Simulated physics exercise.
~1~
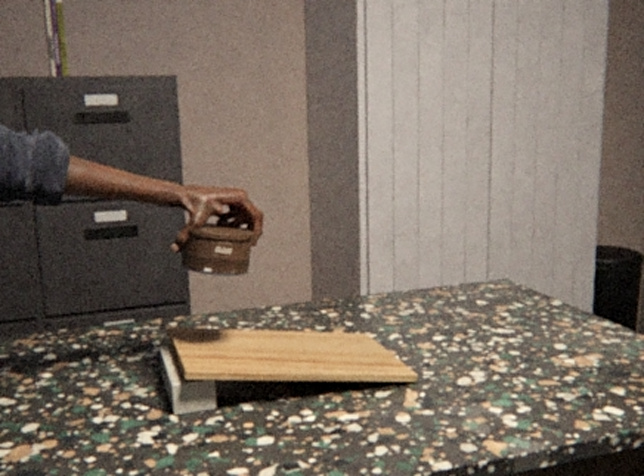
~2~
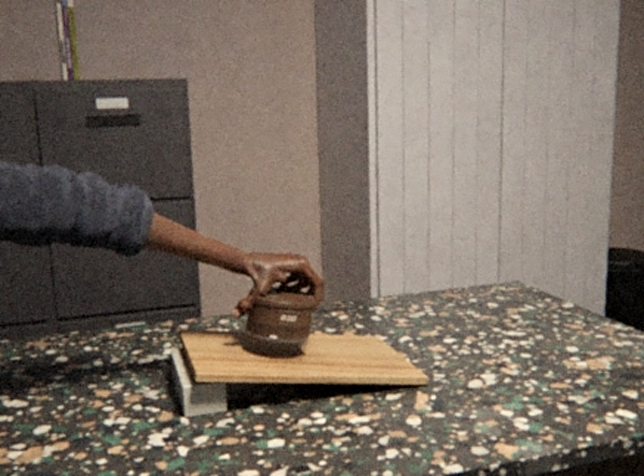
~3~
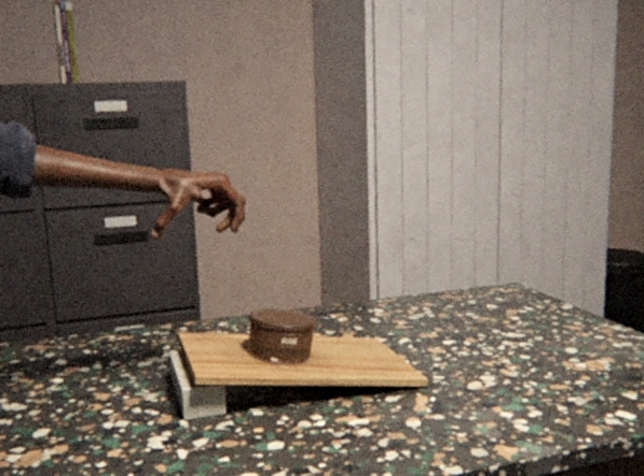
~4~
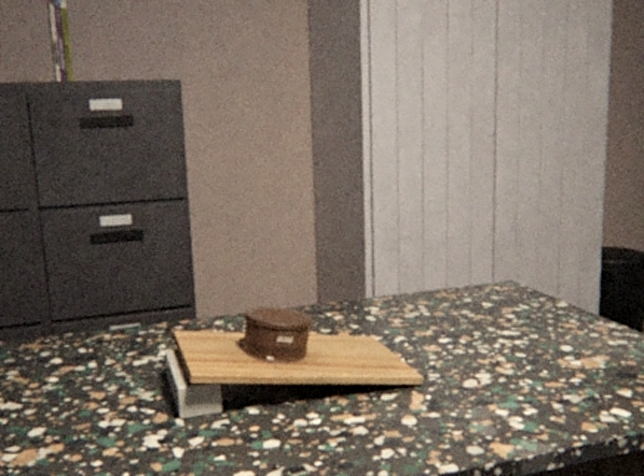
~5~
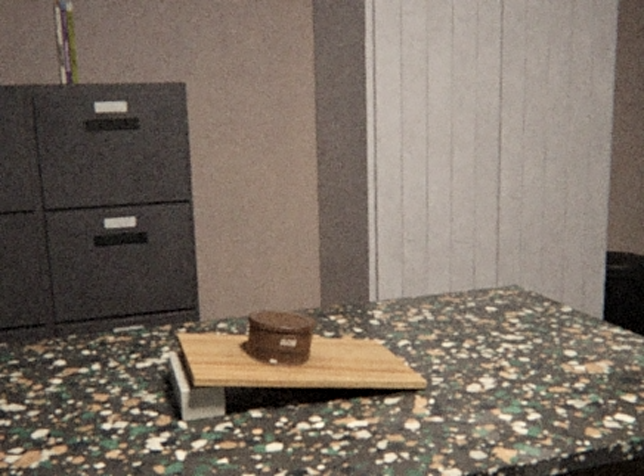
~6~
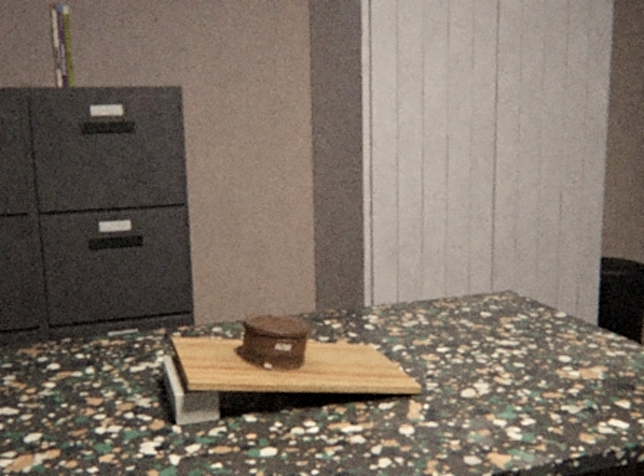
At first, a hand holds a small round brown tub in the air above a wooden board that slopes gently down to the right on a dark speckled tabletop, with gray filing cabinets behind. The arm reaches in from the left, moving the tub right and down until it sits on the board. The fingers then let go, and the hand lifts and draws back to the left. Soon the arm is out of view. The tub stays where it was set on the slope, neither sliding nor rolling, and it is still resting there at the end.
